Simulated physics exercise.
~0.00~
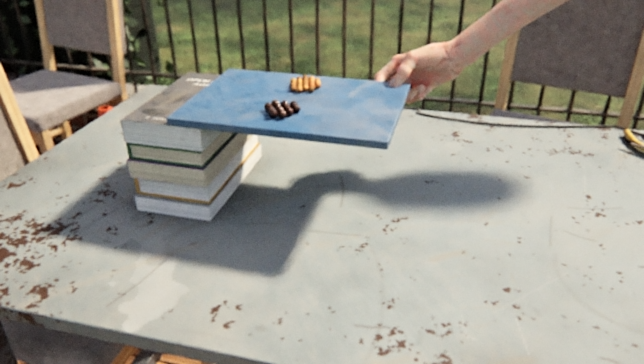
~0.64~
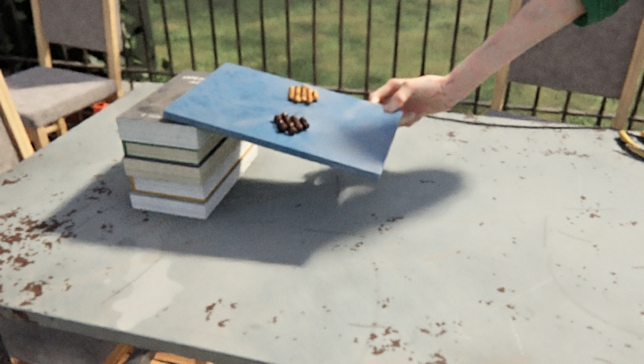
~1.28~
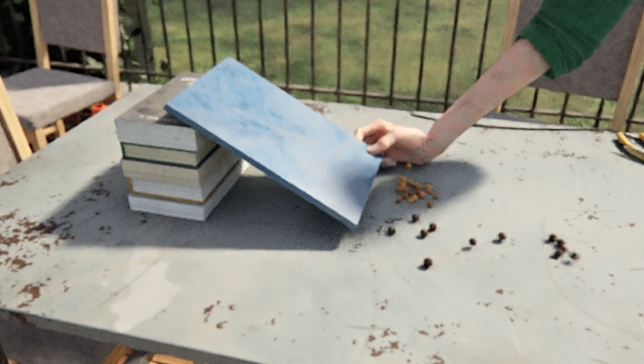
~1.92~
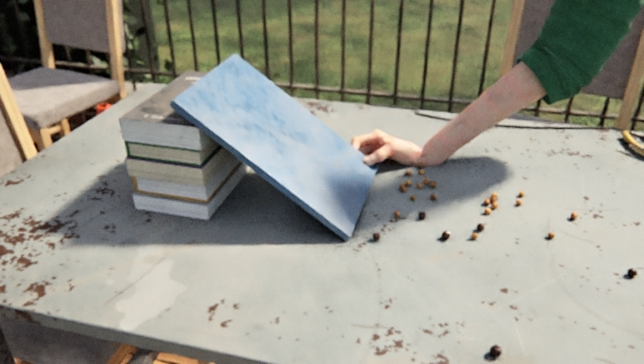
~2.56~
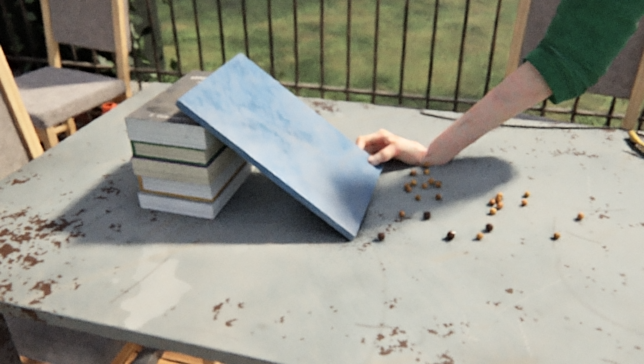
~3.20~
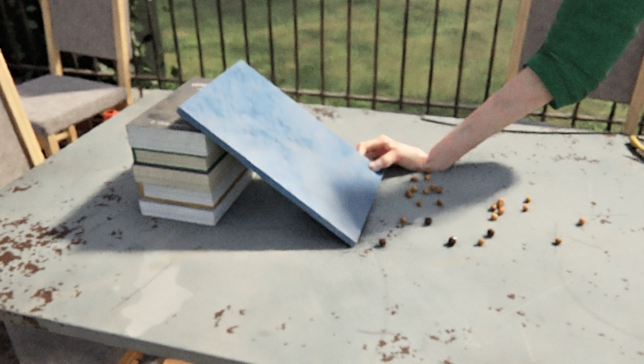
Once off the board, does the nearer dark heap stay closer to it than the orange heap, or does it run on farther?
The dark heap runs on farther, with many of its pieces leaving the table, while the orange pieces stay scattered nearer the board.
